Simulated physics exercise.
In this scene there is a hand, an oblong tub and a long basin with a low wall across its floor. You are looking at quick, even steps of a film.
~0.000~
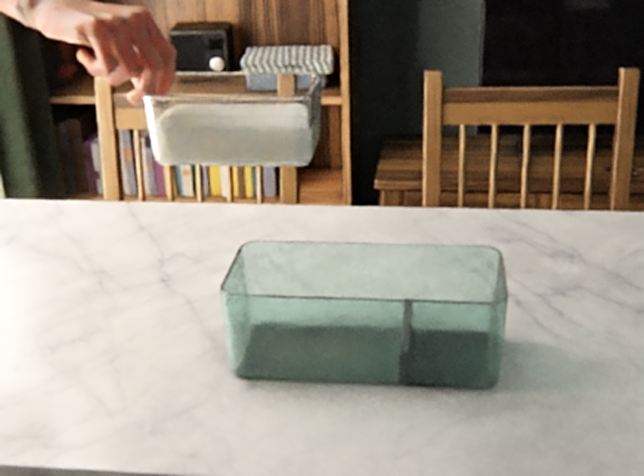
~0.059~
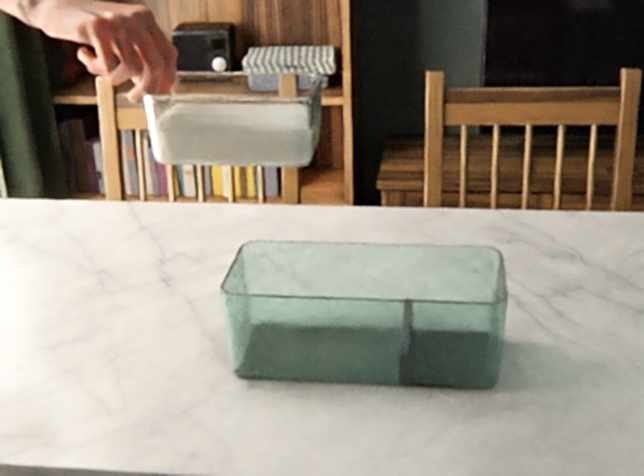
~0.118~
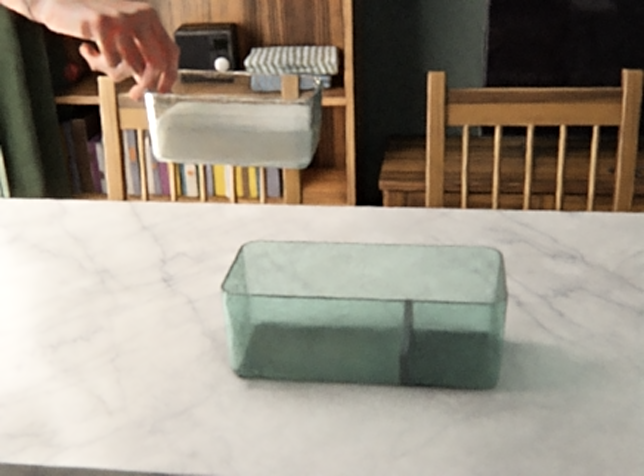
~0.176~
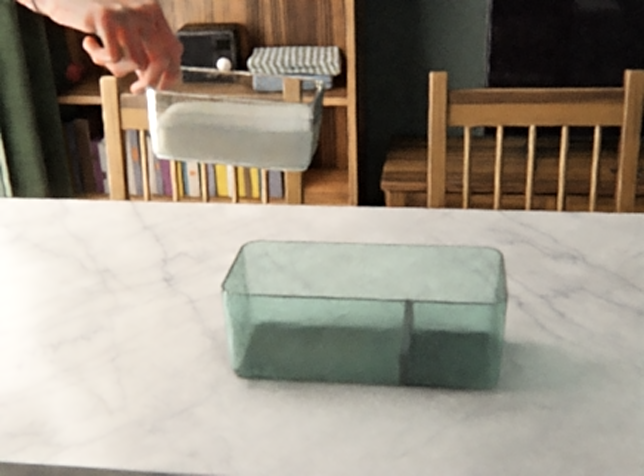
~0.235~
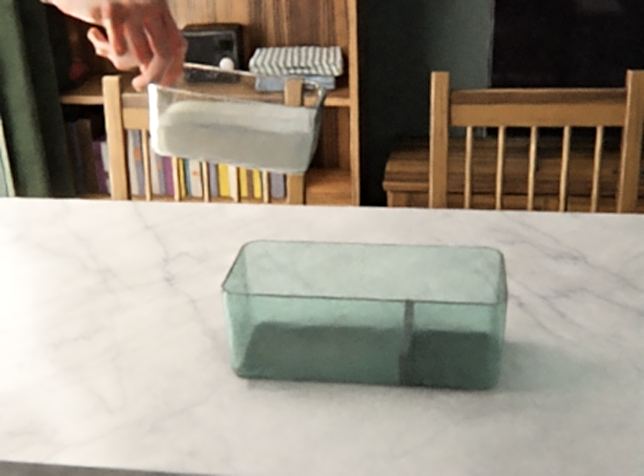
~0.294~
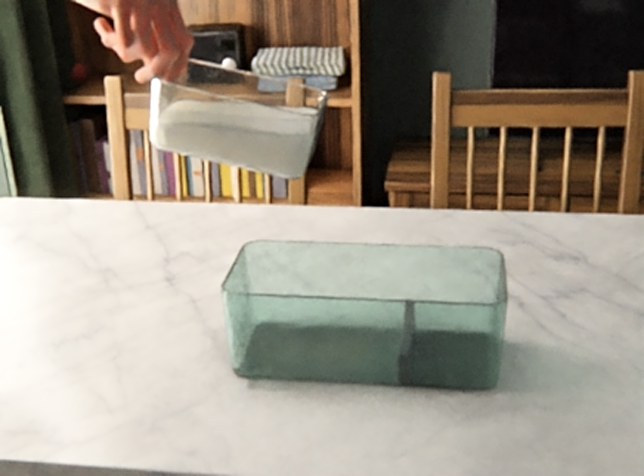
The clip opens with a hand at the upper left holding a clear oblong tub of whitish contents nearly level, above and behind a green, see-through long basin on a marble-patterned table. The hand then gradually tilts the tub, lowering its right end slightly, while the basin stays still.
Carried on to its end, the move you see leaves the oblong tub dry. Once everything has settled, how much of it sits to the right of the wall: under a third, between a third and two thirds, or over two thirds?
Seems the share right of the wall never gets to a third.
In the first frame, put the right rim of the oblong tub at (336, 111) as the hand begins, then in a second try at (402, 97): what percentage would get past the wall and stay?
30 % and 70 %.
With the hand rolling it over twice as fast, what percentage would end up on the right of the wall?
Result: Roughly 15 %.
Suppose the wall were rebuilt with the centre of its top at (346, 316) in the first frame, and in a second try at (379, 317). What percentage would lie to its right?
Estimated: 65 % first, 45 % second.
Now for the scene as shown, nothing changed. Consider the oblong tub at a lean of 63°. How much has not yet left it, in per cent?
50 %.
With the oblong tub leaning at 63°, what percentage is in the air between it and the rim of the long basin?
40 %.
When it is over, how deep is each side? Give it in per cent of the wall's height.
Left: About 60; right: About 10.
A moment on, the oblong tub is tipped part way and 52 per cent is still to pour, 9 is left of the wall and 0 right of it.
Next, the oblong tub is tipped on its side and 13 per cent is still to pour, 67 is left of the wall and 7 right of it.
Then the oblong tub is tipped right over and 1 per cent is still to pour, 86 is left of the wall and 9 right of it.
Later the oblong tub is tipped right over and 0 per cent is still to pour, 89 is left of the wall and 10 right of it.
In the end 89 per cent lies left of the wall, 10 right of it and 2 outside.
